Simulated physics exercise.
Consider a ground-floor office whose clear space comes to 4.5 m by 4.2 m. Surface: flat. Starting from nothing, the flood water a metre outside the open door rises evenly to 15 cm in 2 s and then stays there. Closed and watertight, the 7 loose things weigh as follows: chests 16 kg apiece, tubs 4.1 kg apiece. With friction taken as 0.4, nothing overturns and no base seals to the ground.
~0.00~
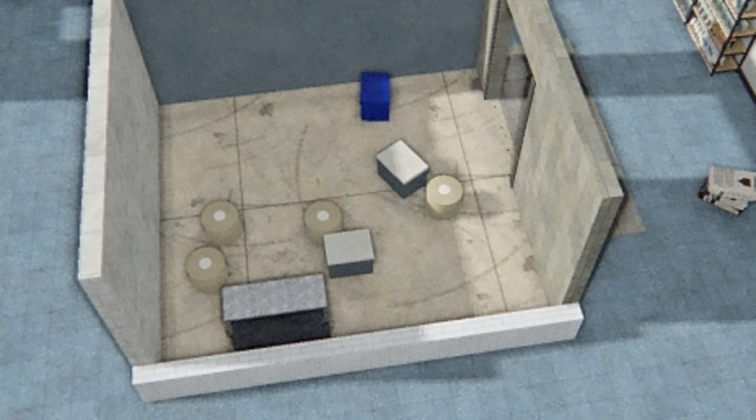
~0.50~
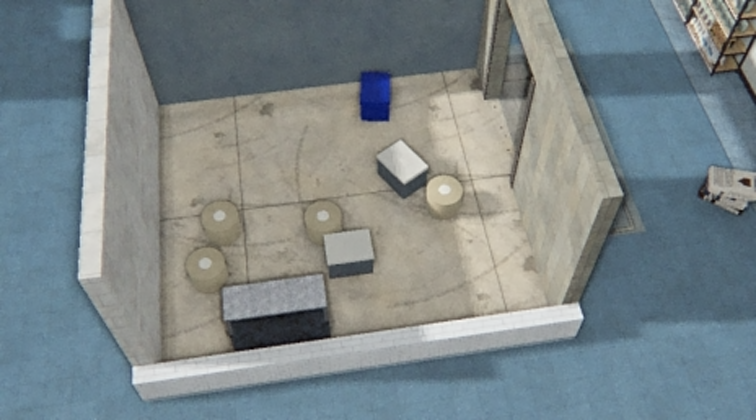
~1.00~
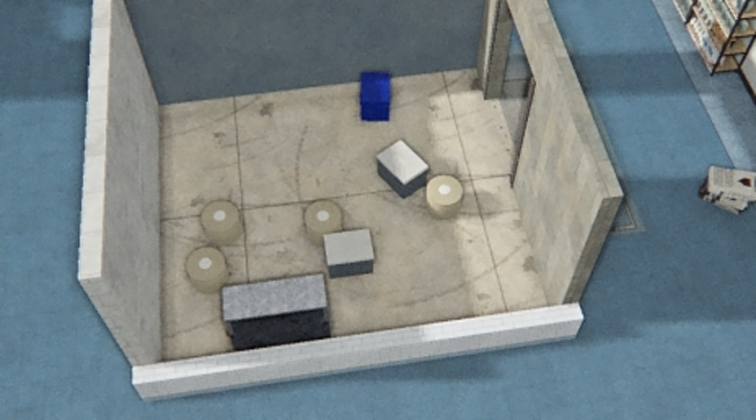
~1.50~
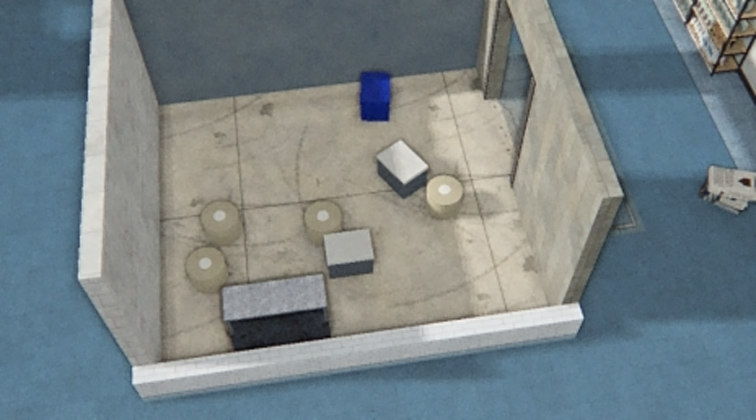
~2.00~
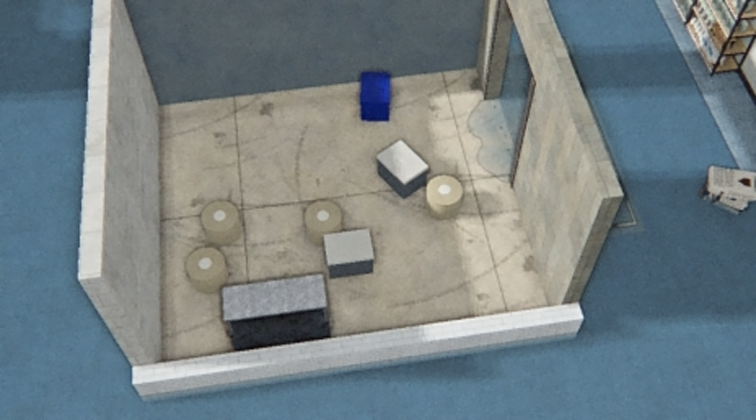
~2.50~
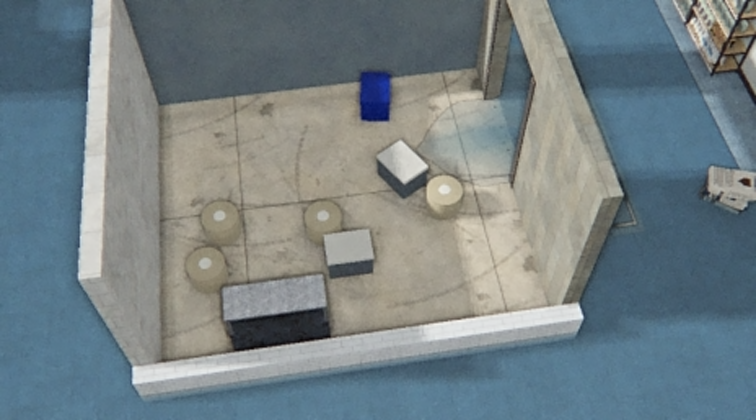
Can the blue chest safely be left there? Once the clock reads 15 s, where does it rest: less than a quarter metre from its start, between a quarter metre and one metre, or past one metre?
It rests past one metre from its start.
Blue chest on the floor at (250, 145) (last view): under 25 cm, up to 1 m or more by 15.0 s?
It travels far.
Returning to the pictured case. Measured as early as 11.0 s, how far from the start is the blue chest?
Shift: About 250 cm.
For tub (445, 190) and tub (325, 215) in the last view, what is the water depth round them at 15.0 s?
Around 5 cm and 9 cm.
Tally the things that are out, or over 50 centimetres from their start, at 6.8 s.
3.
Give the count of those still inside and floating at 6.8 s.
At that moment it comes to 0.
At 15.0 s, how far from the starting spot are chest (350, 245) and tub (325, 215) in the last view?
Respectively 60 and 120 centimetres.
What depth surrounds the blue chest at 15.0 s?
11 cm, roughly.
After 3.5 s the blue chest is near (375, 87), 0.0 m from its start, aground; 0 afloat.
After 6.8 s the blue chest is near (310, 92), 0.9 m from its start, aground; 0 afloat.
After 11.0 s the blue chest is near (216, 153), 2.3 m from its start, afloat; 4 afloat.
After 15.0 s the blue chest is near (219, 278), 3.5 m from its start, afloat; 7 afloat.
